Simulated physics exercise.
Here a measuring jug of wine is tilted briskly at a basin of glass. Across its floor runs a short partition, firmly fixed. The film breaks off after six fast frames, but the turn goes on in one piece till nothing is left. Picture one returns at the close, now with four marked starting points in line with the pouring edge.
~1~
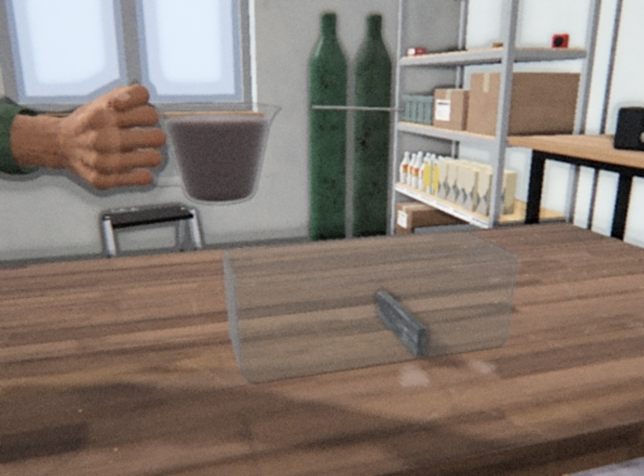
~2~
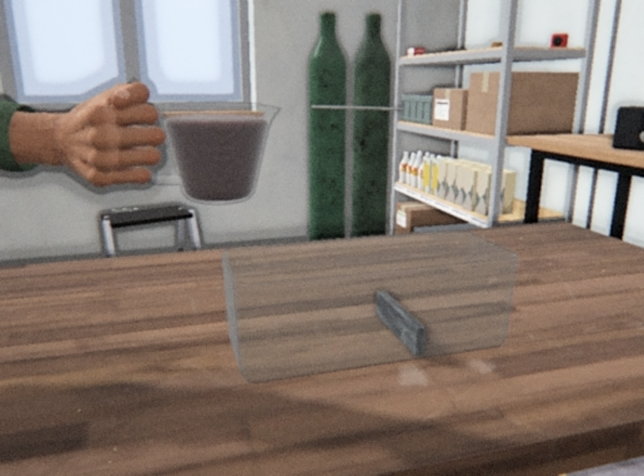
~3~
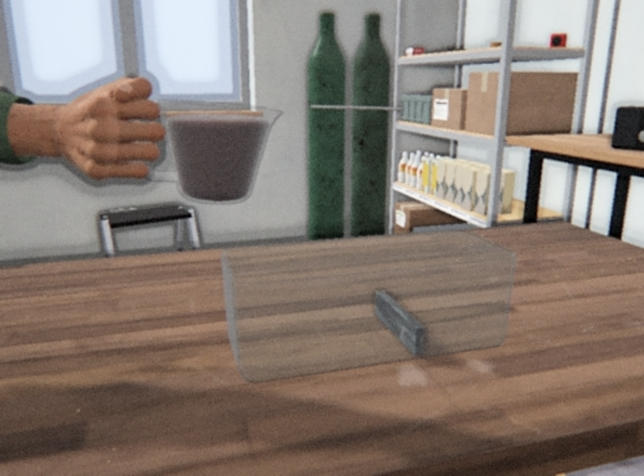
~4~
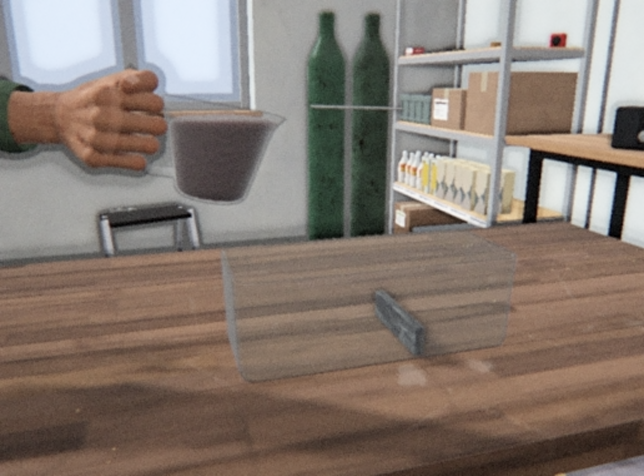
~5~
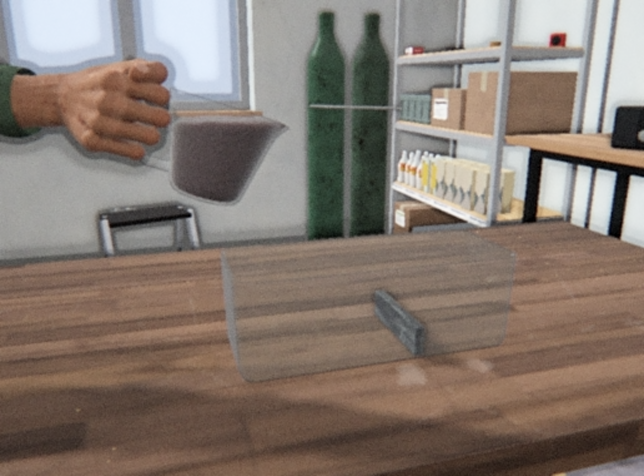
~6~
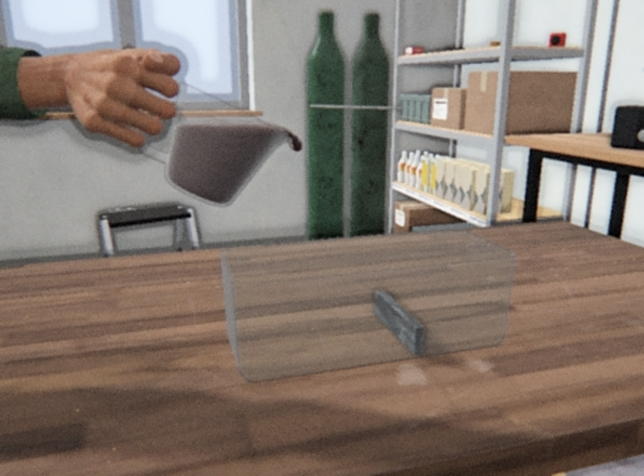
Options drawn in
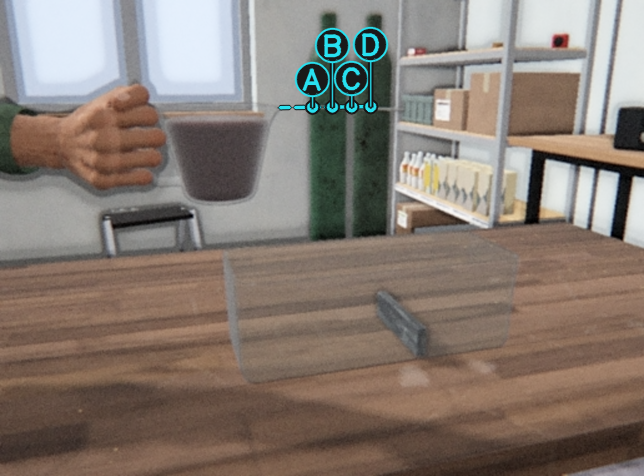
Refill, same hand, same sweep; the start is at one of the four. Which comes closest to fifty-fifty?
It is C.
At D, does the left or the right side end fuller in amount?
The right side.
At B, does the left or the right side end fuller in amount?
The left side.
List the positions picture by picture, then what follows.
The first picture shows upright, lip at (280, 107); basin from (241, 381) to (504, 343); top of the wall at (400, 309); nothing has left yet.
The second picture shows upright, lip at (280, 108); nothing has left yet.
The third picture shows tipped about 5°, lip at (281, 112); nothing has left yet.
The fourth picture shows tipped about 10°, lip at (285, 119); nothing has left yet.
The fifth picture shows tipped about 18°, lip at (288, 128); nothing has left yet.
The sixth picture shows tipped about 27°, lip at (290, 139); wine is over the lip, down to (296, 148).
In cyan, A at (312, 107); B at (332, 107); C at (351, 106); D at (370, 106).
If A is chosen, about 93 % ends left of the wall and 7 % right of it.
If B is chosen, about 83 % ends left of the wall and 15 % right of it.
If C is chosen, about 48 % ends left of the wall and 51 % right of it.
If D is chosen, about 23 % ends left of the wall and 76 % right of it.
